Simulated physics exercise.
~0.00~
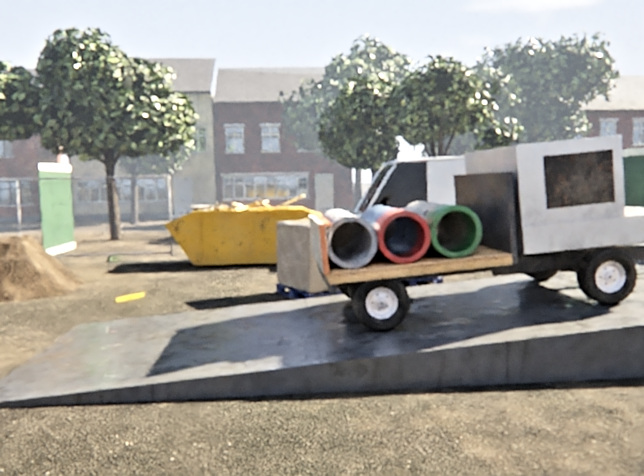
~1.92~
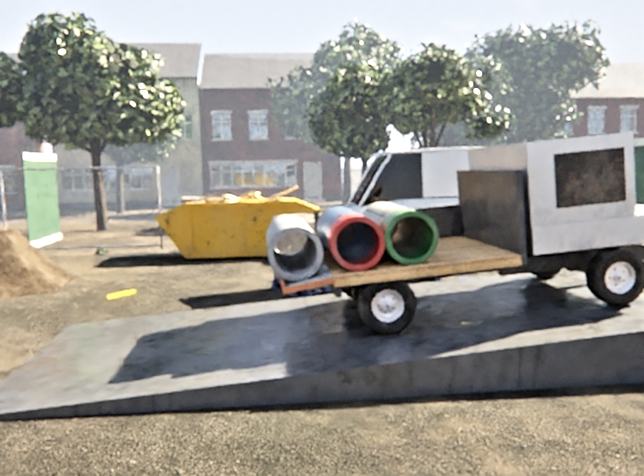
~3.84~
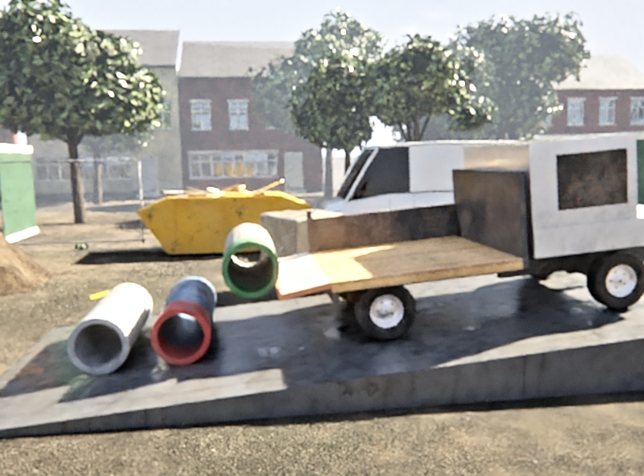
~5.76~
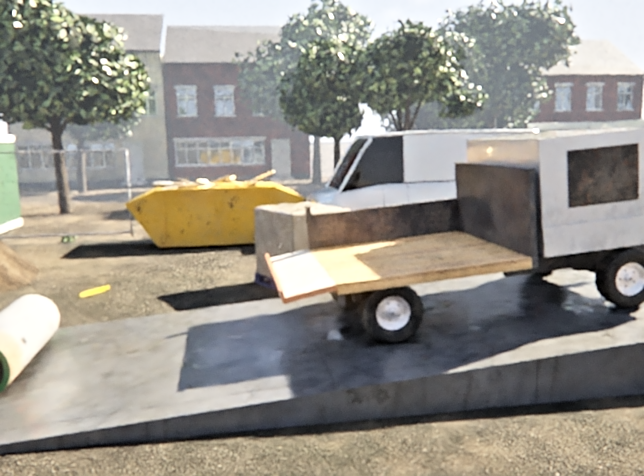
The video shows a pickup with an open-sided bed on a ramp as its tailgate drops and three concrete pipes, one plain, one red and one green, roll left off the tail onto the slope and continue down it, leaving the bed empty.
